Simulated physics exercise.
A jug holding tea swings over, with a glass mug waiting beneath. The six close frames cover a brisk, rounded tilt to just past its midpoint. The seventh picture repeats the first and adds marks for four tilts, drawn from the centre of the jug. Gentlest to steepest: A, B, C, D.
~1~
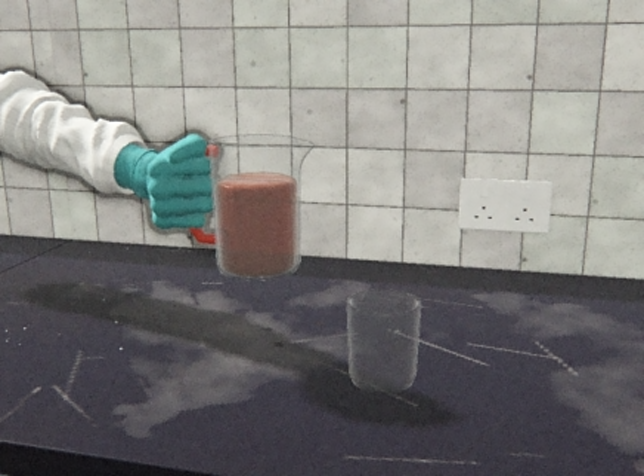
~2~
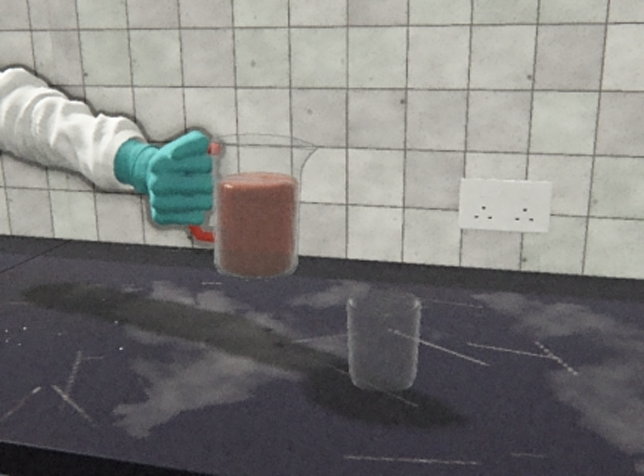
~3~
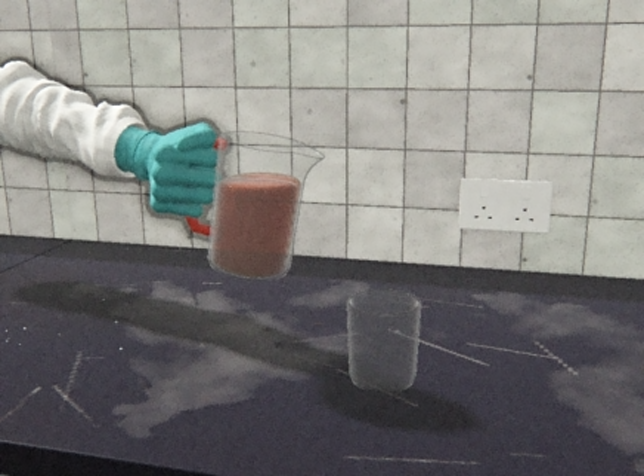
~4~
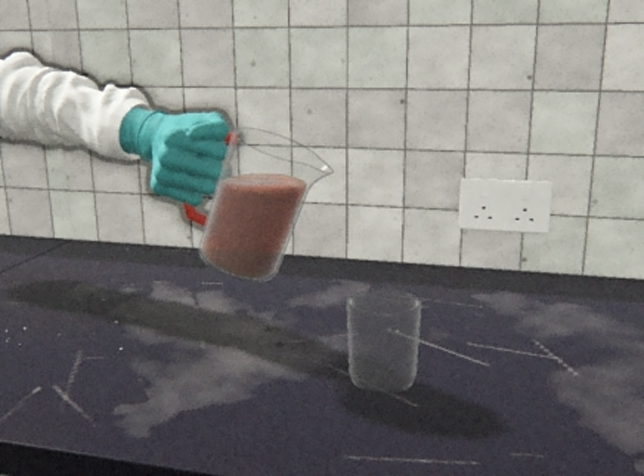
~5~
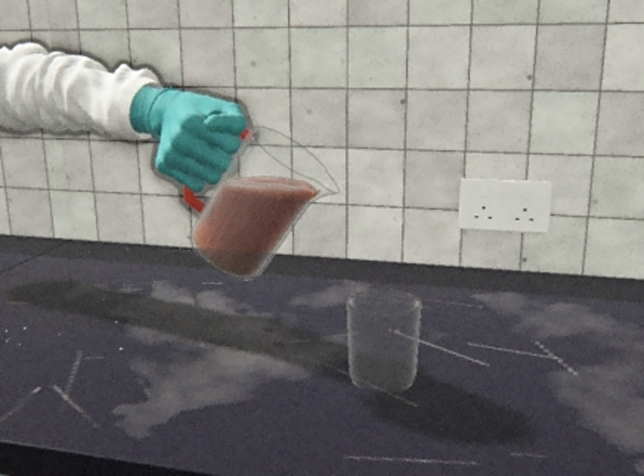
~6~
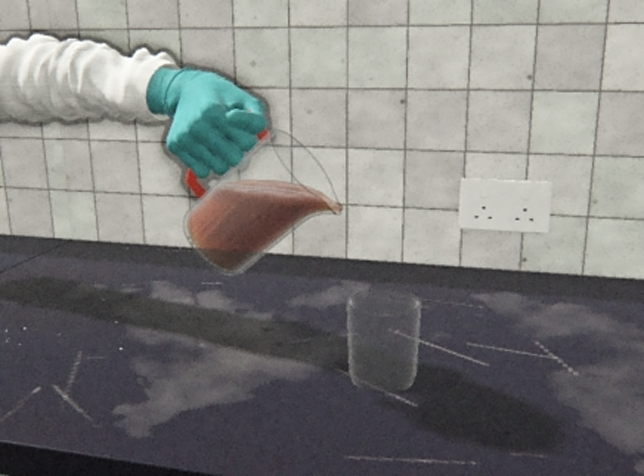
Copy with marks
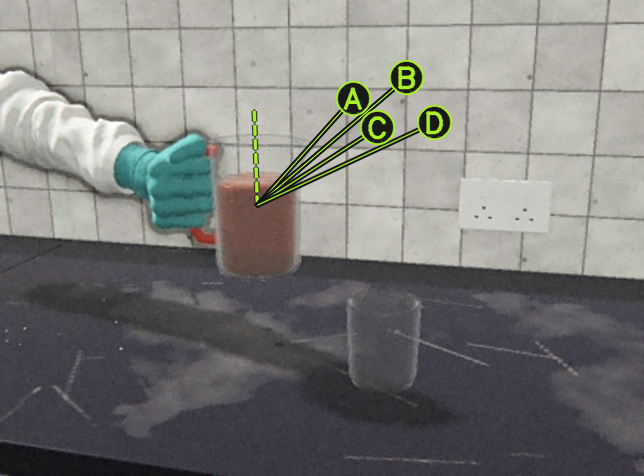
Gloved hand tilting a glass jug of reddish-brown liquid steadily to the right above an empty glass on a dark, scratched worktop.
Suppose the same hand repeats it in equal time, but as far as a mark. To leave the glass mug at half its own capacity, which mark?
Best: D.
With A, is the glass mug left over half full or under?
Under.
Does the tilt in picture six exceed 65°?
No.
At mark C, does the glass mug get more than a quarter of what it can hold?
Yes, it does.
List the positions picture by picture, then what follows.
Upright, lip at (313, 145); rim of the glass mug round (384, 301); nothing has left yet, in the first frame.
Tipped about 3°, lip at (316, 148); nothing has left yet, in the second frame.
Tipped about 10°, lip at (323, 157); nothing has left yet, in the third frame.
Tipped about 21°, lip at (331, 172); nothing has left yet, in the fourth frame.
Tipped about 34°, lip at (338, 191); nothing has left yet, in the fifth frame.
Tipped about 49°, lip at (340, 213); nothing has left yet, in the sixth frame.
On the marked copy, A at (342, 110); B at (393, 89); C at (363, 137); D at (418, 129).
With A, the glass mug ends with about 5 % of what it can hold.
With B, the glass mug ends with about 15 % of what it can hold.
With C, the glass mug ends with about 29 % of what it can hold.
With D, the glass mug ends with about 49 % of what it can hold.
